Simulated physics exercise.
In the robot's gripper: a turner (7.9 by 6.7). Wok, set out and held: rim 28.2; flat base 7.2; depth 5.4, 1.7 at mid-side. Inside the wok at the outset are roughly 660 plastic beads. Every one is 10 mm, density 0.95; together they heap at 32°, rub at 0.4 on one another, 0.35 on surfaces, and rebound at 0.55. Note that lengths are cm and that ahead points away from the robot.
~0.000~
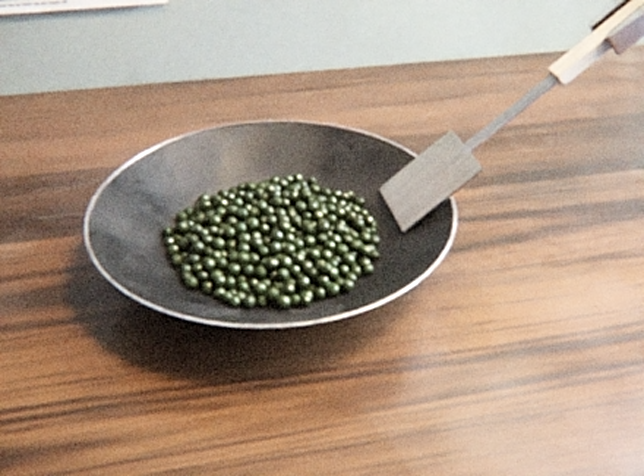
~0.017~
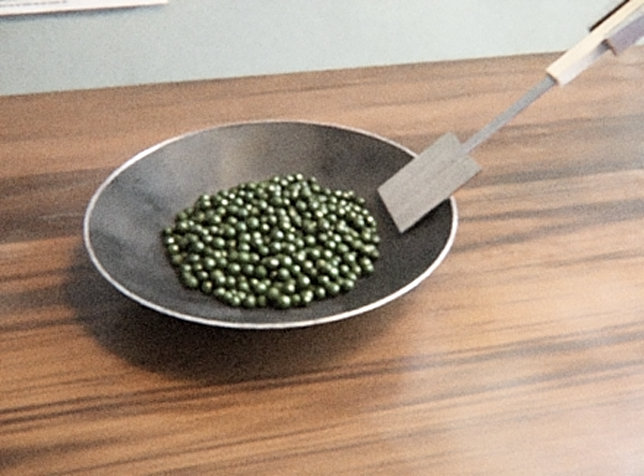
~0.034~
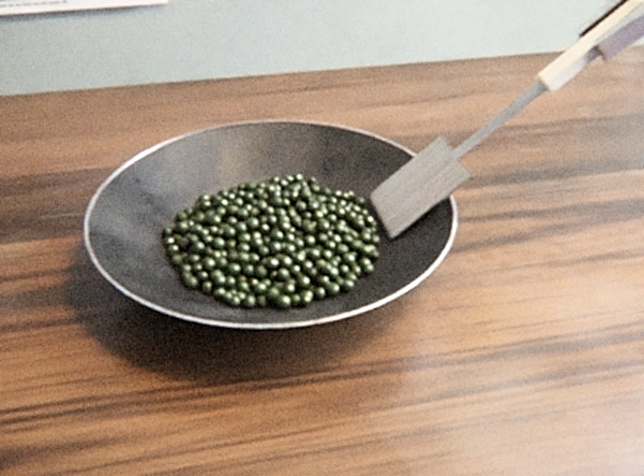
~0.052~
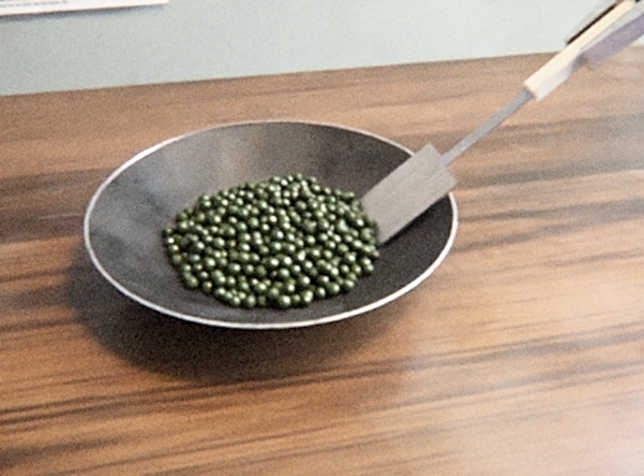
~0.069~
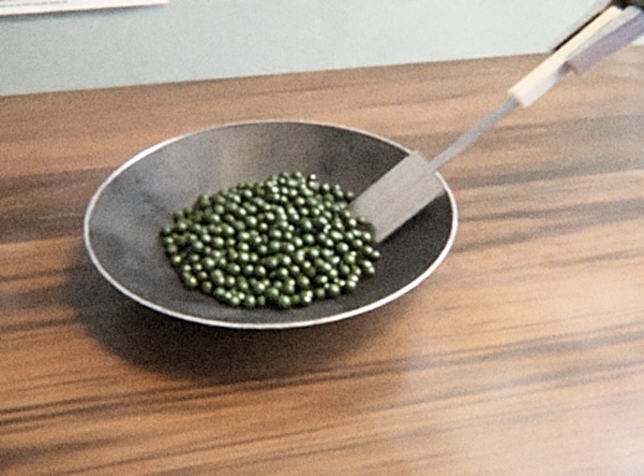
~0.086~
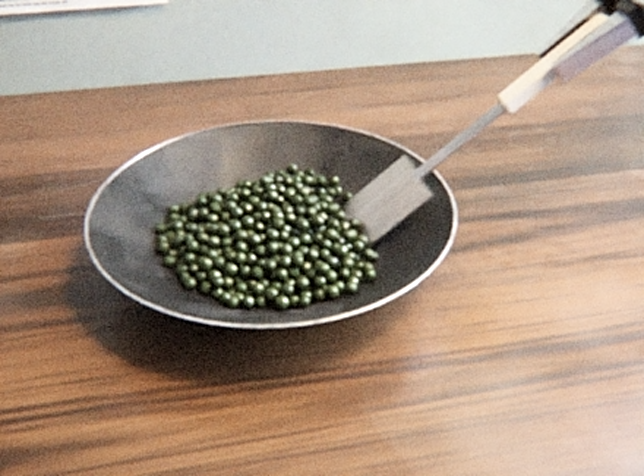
A robot gripper slides a flat turner leftward into green beads in a wok, nudging them slightly.
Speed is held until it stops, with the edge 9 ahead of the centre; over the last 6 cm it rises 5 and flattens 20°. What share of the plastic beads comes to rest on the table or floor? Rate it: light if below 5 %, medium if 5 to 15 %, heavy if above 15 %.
Rating: Medium.
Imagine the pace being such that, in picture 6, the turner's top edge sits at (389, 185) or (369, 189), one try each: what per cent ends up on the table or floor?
Some 20 and 30 per cent.
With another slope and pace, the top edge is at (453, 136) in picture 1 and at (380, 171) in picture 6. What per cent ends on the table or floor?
Around 25 per cent finishes there.
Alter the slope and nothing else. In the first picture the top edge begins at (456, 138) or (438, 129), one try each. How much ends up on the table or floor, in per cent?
I'd say near 10 per cent for the first and near 10 per cent for the second.
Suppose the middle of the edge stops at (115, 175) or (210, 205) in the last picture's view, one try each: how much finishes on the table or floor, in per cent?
Around 20 per cent for the first try and 0 per cent for the second.
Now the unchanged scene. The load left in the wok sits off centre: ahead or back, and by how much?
The kept load is shifted forward by about 4.0 cm.
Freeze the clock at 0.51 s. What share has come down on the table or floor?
That would be near 8 per cent, give or take.
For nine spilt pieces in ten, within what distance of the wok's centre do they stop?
That distance is around 50 cm.
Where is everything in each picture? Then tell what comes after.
In the first frame, turner top edge at (467, 149), sloping 40°; upper third of the load around (275, 226), from x 170 to 375, top at y 180; 664 in the wok.
In the second frame, turner top edge at (465, 150), sloping 40°; upper third of the load around (275, 226), from x 170 to 375, top at y 180.
In the third frame, turner top edge at (456, 155), sloping 40°; upper third of the load around (275, 226), from x 170 to 375, top at y 180.
In the fourth frame, turner top edge at (443, 163), sloping 40°; upper third of the load around (276, 226), from x 170 to 375, top at y 180.
In the fifth frame, turner top edge at (431, 169), sloping 40°; upper third of the load around (278, 223), from x 165 to 375, top at y 175.
In the sixth frame, turner top edge at (418, 175), sloping 40°; upper third of the load around (272, 223), from x 160 to 375, top at y 170; 664 in the wok.
By 0.18 s, sloping 40°, highest piece 5 above the table; 664 in the wok.
By 0.27 s, sloping 33°, highest piece 6 above the table; 664 in the wok.
By 0.51 s, sloping 20°, highest piece 7 above the table; 600 in the wok, 53 on the table or floor, 11 on the blade or in flight.
By 1.57 s, sloping 20°, highest piece 6 above the table; 600 in the wok, 64 on the table or floor.
Final count, 600 in the wok, 64 on the table or floor. That is 10 % on the table or floor.
